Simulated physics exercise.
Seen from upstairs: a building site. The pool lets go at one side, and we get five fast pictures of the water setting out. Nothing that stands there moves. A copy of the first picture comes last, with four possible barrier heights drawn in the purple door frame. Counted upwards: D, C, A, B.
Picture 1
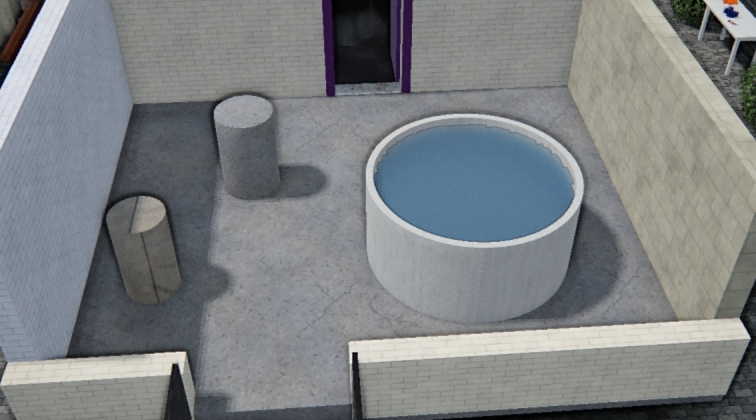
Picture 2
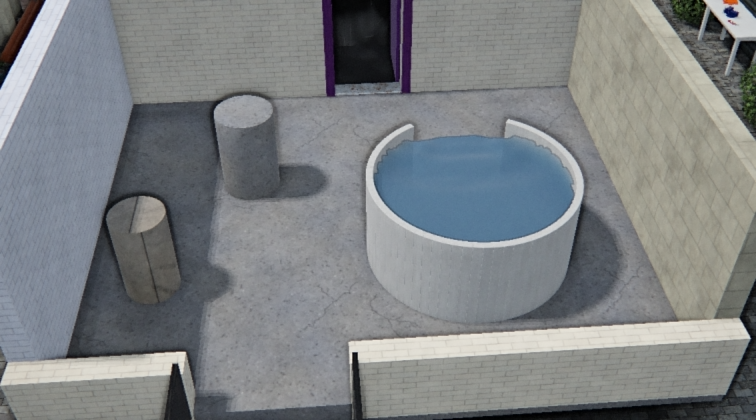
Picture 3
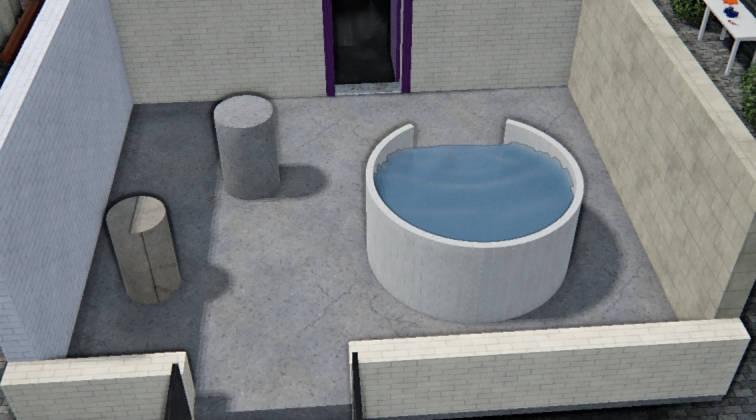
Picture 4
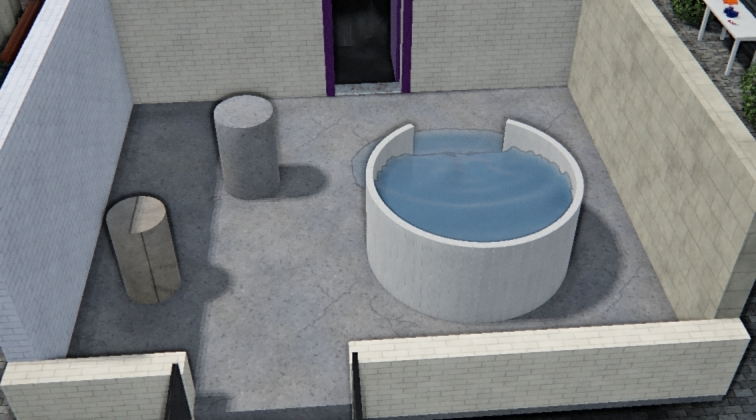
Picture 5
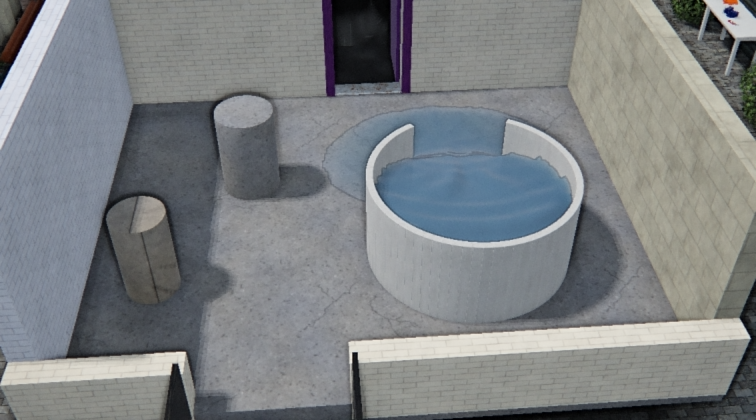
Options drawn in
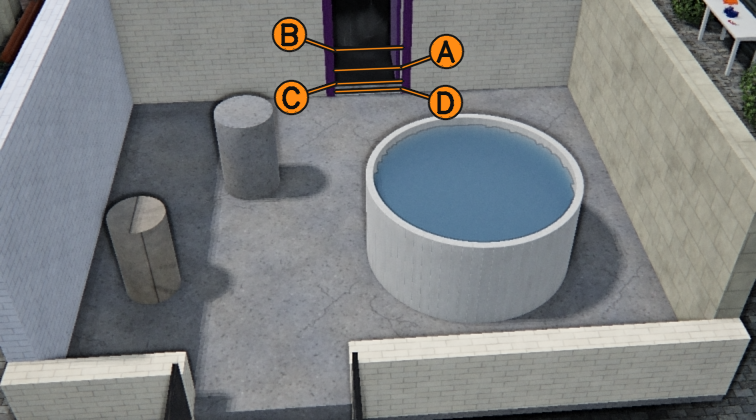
Round white pool losing a section of its back wall, water pouring through the gap and spreading across the grey walled yard.
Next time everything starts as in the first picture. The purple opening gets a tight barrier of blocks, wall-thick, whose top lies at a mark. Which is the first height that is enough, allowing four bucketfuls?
Height A just does it.
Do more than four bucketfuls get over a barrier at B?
No.
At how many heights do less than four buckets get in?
Two.
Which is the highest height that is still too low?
C.
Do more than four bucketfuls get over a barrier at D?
Yes.
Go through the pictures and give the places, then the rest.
Water in the pool at rest, its middle at (473, 180); foot of the purple doorway at (368, 94); open gate at (267, 343), in the first frame.
Water covers 1 % of the ground, its front hidden from here, in the second frame.
Water covers 4 % of the ground, its front hidden from here, in the third frame.
Water covers 9 % of the ground, its front hidden from here, in the fourth frame.
In the fifth frame, 17 % of the ground under water, visible out to (479, 110).
In orange, A at (368, 69); B at (368, 48); C at (368, 82); D at (368, 90); from the bottom up D, C, A, B.
Choosing A, a splash gets over, under a bucket.
Choosing B, nothing gets over.
Choosing C, some 15 bucketfuls get in.
Choosing D, dozens of bucketfuls pour in.
